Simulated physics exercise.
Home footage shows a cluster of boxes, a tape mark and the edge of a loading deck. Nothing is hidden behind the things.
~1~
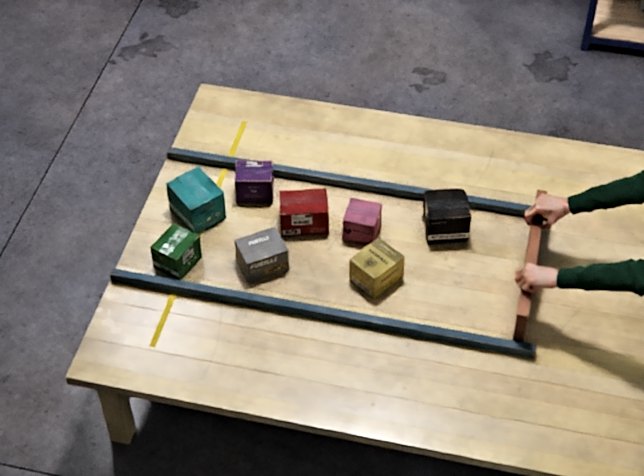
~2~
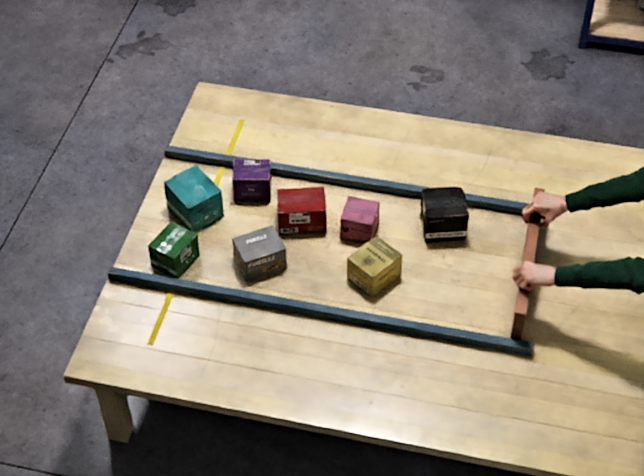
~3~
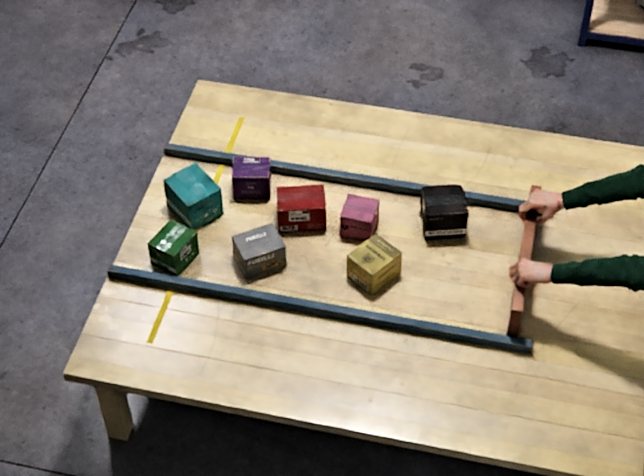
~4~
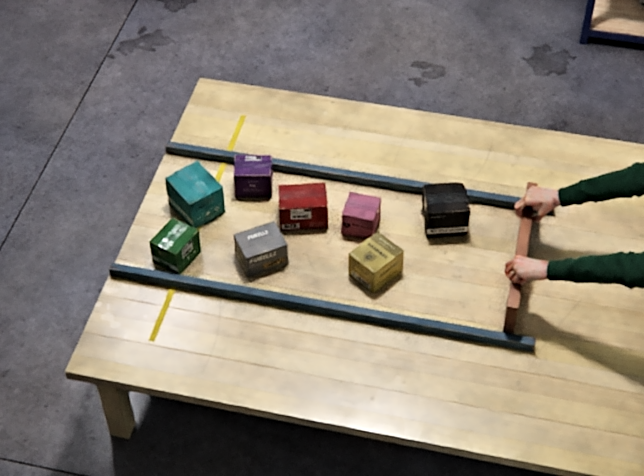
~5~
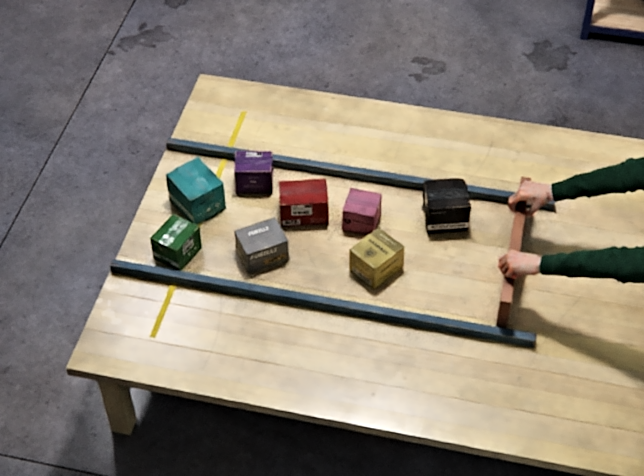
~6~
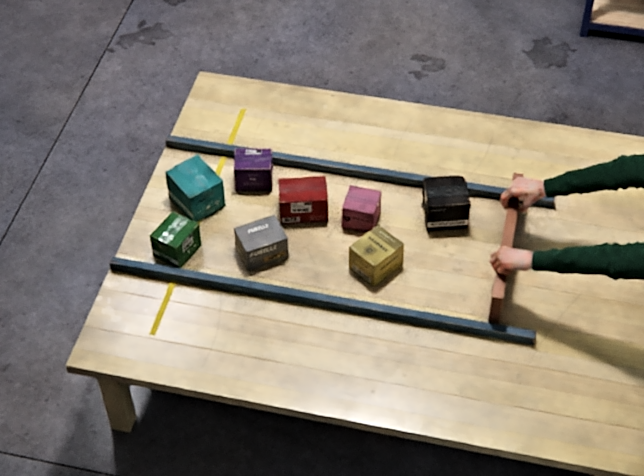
A pale wooden table stands on a grey concrete floor, seen from above at an angle by a camera that shifts very slightly. Between two dark blue rails sit eight boxes, turquoise, green and purple at left near yellow tape marks, grey, red, pink and yellow mid-table, black at right. Two green-sleeved hands slide a reddish-brown plank slowly leftward along the rails, not touching the boxes, which stay still.
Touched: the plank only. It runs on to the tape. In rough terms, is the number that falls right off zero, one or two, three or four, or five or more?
It is one or two.
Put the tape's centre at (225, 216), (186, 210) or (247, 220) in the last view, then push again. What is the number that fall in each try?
Result per try: 2; 5; 0.
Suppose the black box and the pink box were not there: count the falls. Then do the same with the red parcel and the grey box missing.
Result: 2 in the first case, with 0 in the second.
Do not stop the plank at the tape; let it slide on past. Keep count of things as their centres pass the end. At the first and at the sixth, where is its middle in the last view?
Near (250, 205) first, near (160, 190) second.
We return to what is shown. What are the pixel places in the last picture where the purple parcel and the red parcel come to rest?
About (161, 153), and the other about (149, 188).
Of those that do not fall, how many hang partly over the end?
The number is 3.
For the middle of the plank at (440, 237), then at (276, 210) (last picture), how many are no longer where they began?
Moved so far: 1, later 8.
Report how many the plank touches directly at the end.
Count recorded: 3.
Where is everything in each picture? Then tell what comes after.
The first picture shows turquoise box (196, 201); green parcel (177, 252); purple parcel (255, 182); plank (530, 265); tape (202, 224).
The second picture shows green parcel (174, 250); red parcel (302, 210).
The third picture shows purple parcel (252, 178); grey box (259, 251).
The fourth picture shows turquoise box (195, 195); plank (520, 257).
The fifth picture shows green parcel (176, 243); black box (446, 206).
The sixth picture shows turquoise box (196, 189); green parcel (176, 240); purple parcel (254, 170); plank (506, 248); tape (202, 212).
Early on, none off yet; turquoise box at rest near (196, 189); green parcel at rest near (176, 240); purple parcel at rest near (254, 170).
Finally, the number that fall off is one or two; lost, green parcel and turquoise box.
